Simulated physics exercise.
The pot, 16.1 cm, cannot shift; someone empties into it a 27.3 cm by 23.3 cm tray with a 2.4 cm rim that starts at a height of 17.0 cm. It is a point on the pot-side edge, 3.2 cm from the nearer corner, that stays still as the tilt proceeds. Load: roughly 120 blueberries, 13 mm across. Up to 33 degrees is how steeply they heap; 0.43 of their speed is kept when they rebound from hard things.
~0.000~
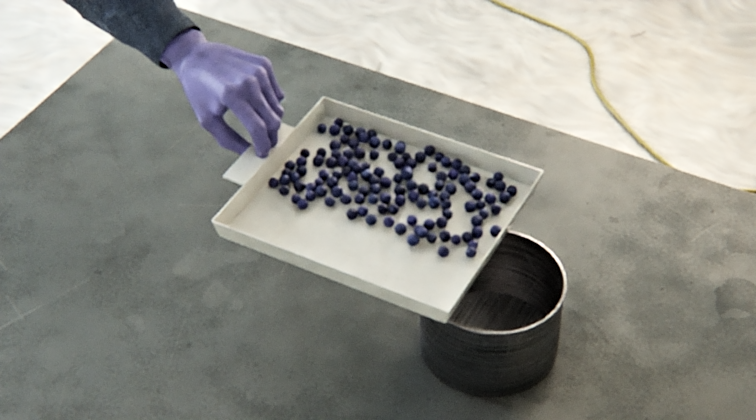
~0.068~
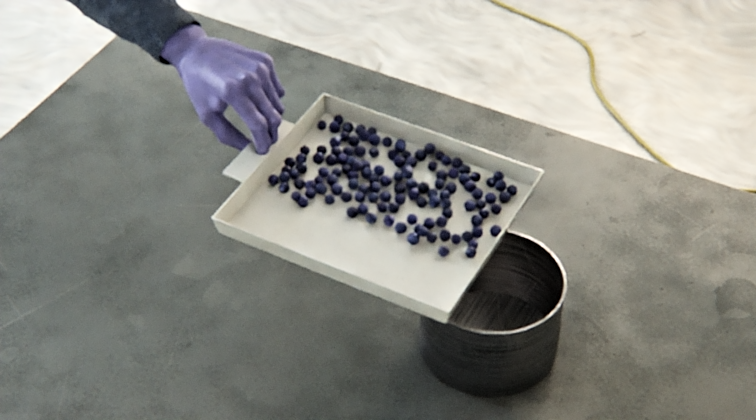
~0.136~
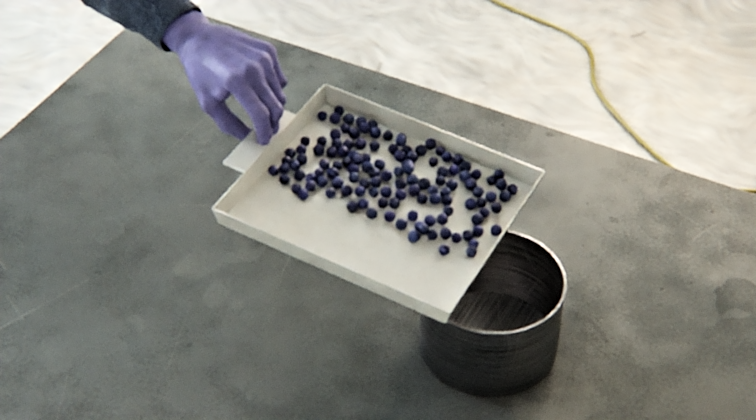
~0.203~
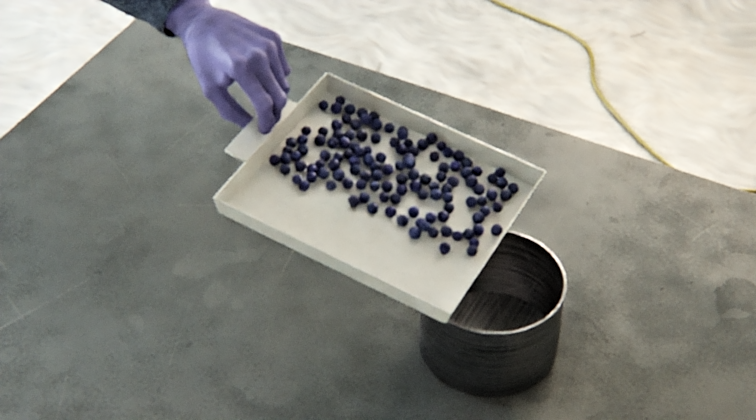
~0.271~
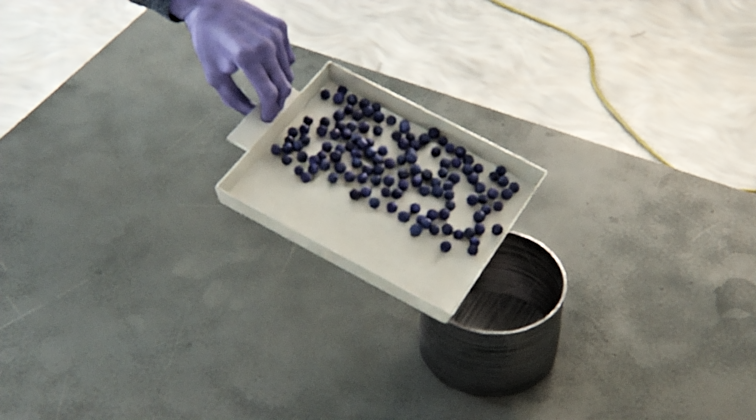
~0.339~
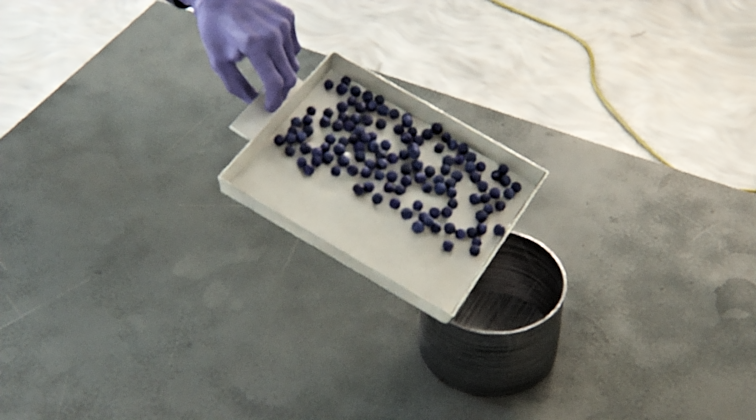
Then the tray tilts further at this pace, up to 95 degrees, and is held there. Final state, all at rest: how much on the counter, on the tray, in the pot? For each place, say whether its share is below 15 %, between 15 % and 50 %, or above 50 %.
Counter: Over half, tray: Not much, pot: A good amount.
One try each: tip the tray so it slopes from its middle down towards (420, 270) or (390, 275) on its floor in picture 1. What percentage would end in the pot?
First try: Around 0 percent; second try: Around 0 percent.
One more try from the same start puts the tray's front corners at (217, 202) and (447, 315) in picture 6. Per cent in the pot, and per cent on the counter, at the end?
Pot: 0, counter: 100.
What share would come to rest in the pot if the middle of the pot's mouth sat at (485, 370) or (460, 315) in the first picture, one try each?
I'd say close to 30 percent for the first spot and 20 percent for the second.
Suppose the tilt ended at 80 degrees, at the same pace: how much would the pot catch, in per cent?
I'd expect some 0 per cent in the pot.
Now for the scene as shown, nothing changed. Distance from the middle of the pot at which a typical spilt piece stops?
Some 16 cm, give or take.
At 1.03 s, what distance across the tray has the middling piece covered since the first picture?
9 cm.
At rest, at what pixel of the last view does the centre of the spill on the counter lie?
Spill centre at rest: About (586, 385).
After 1.03 s, tilt 52 degrees; the tray holds 100 %, the pot 0 %.
Then, at 1.50 s, tilt 78 degrees; the tray holds 100 %, the pot 0 %.
After 2.03 s, tilt 95 degrees; the tray holds 30 %, the pot 15 %.
By 3.0 s all is still; counter 70 %, tray 0 %, pot 30 %.
